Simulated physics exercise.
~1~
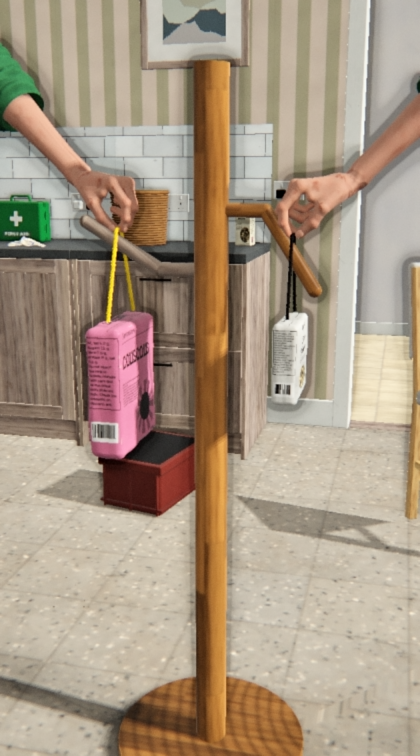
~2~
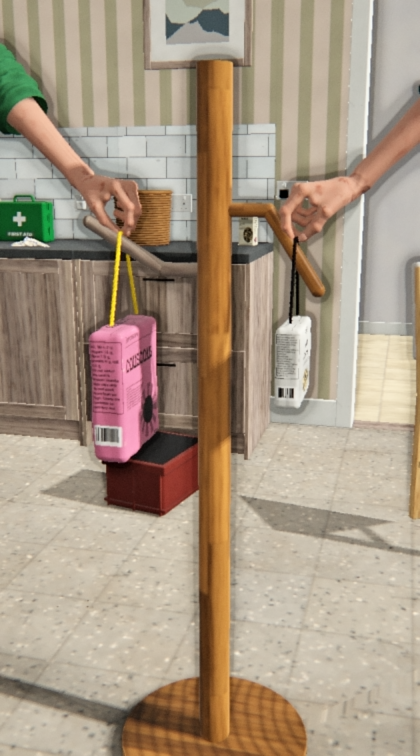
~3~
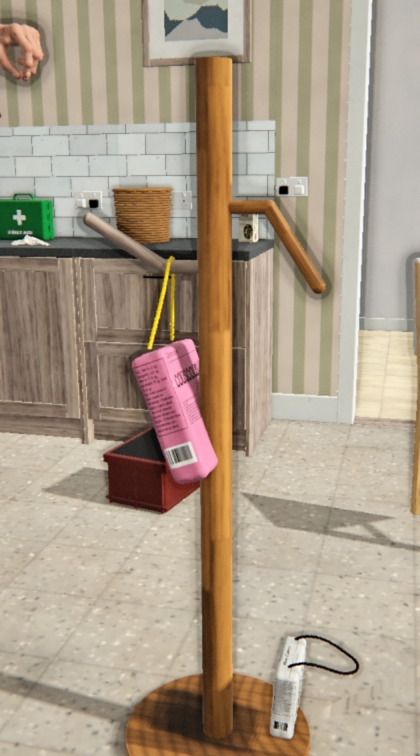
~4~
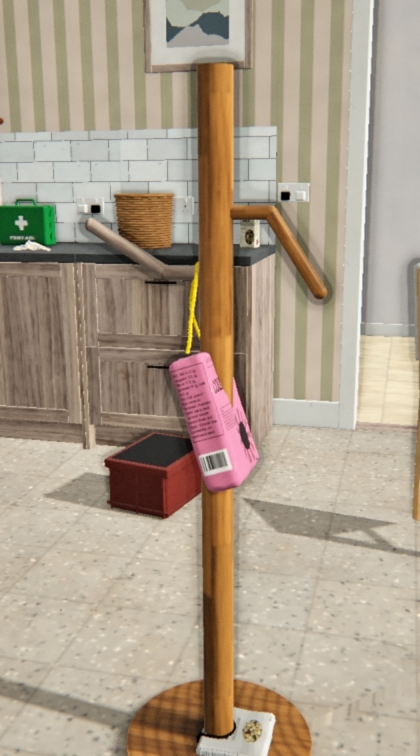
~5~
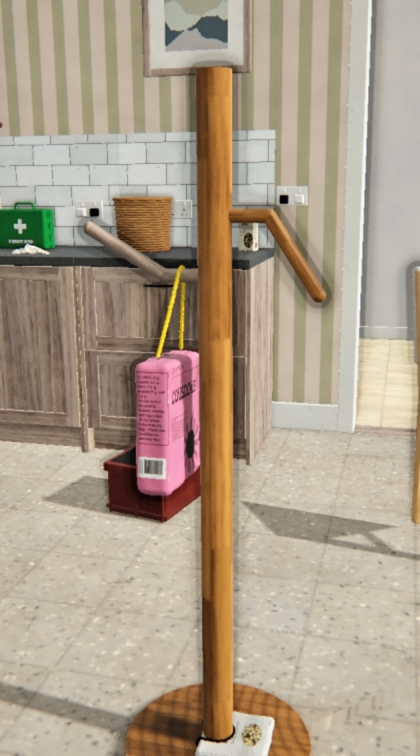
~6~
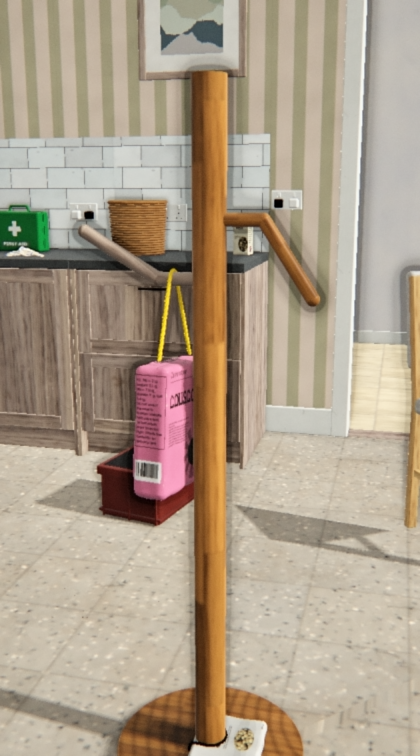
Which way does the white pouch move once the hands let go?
The white pouch moves down, ending on its side at the base of the wooden stand.
Two hands releasing bags at a wooden stand, the pink one swinging and staying hung, the white pouch dropping to the base.
